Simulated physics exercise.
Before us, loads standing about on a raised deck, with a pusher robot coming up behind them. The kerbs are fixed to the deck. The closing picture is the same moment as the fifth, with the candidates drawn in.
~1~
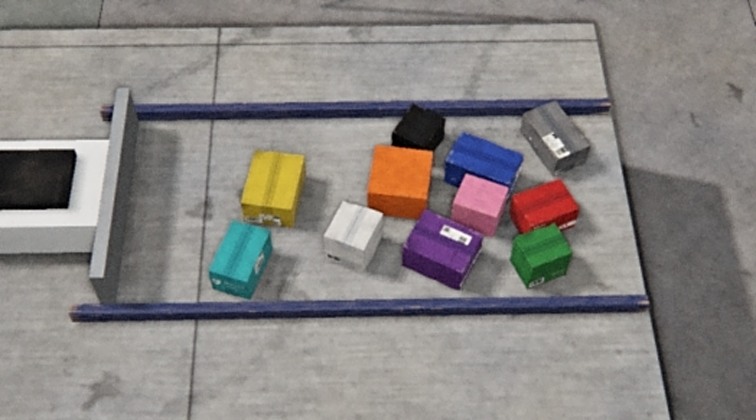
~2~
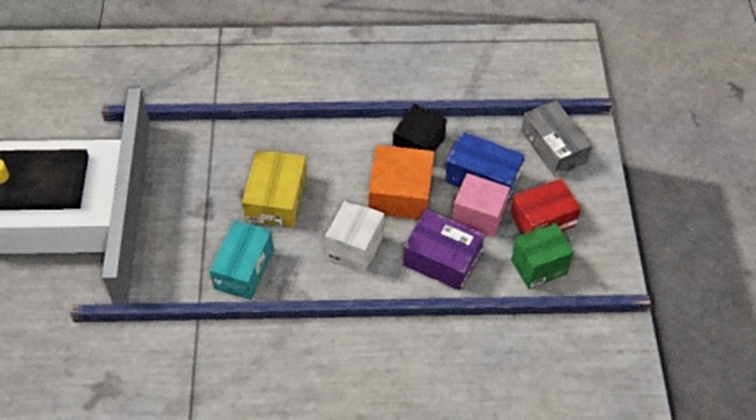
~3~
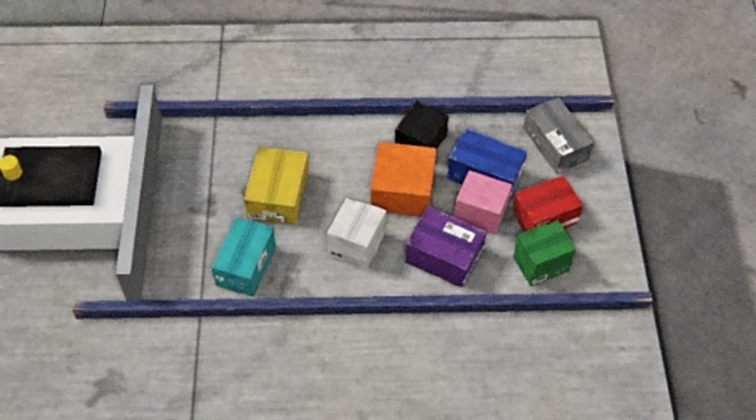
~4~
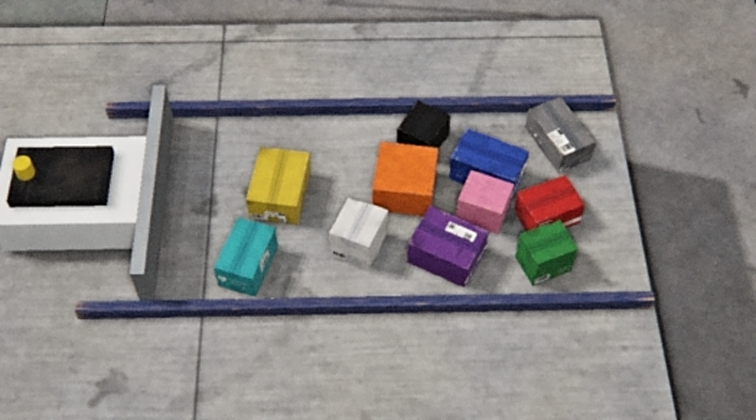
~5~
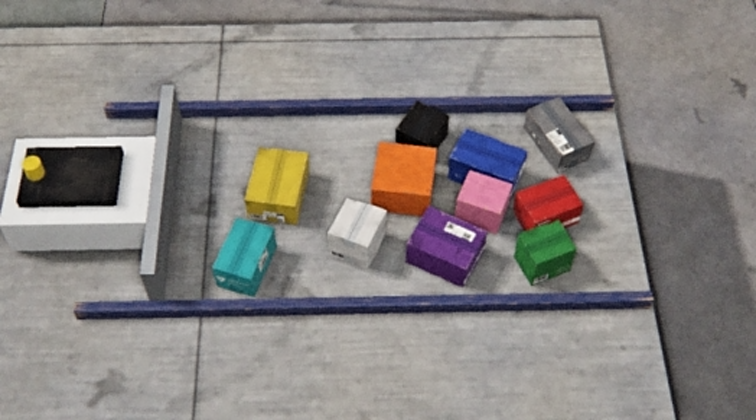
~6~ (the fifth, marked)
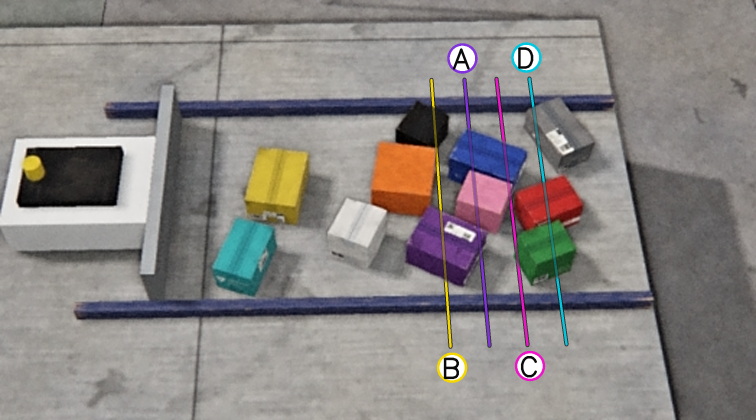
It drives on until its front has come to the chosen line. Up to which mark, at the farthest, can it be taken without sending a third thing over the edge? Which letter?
Stop at A.
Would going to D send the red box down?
By then, yes.
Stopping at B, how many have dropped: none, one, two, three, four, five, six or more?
By then, none.
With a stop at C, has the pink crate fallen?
Yes.
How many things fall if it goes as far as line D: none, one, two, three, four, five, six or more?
By then, five.
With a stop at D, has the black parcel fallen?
No.
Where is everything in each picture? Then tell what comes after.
The first frame shows grey parcel (554, 138); pink crate (479, 206); purple parcel (442, 250).
The second frame shows robot (42, 178); green box (542, 255).
The third frame shows robot (55, 175); white box (357, 233).
The fourth frame shows robot (69, 175); black parcel (424, 132).
The fifth frame shows robot (78, 175); orange crate (403, 179); yellow parcel (278, 185); grey parcel (558, 134).
On the copy, A at (476, 201); B at (440, 202); C at (511, 201); D at (546, 200).
On A. First, robot (193, 173); turquoise parcel (300, 255); yellow parcel (307, 184).
Then, robot (308, 171); red box (579, 212); grey parcel (566, 133).
Finally, robot (395, 170); green box over the edge; red box over the edge; two fallen.
By contrast, B is within the limit but short; C drops four; D drops five.
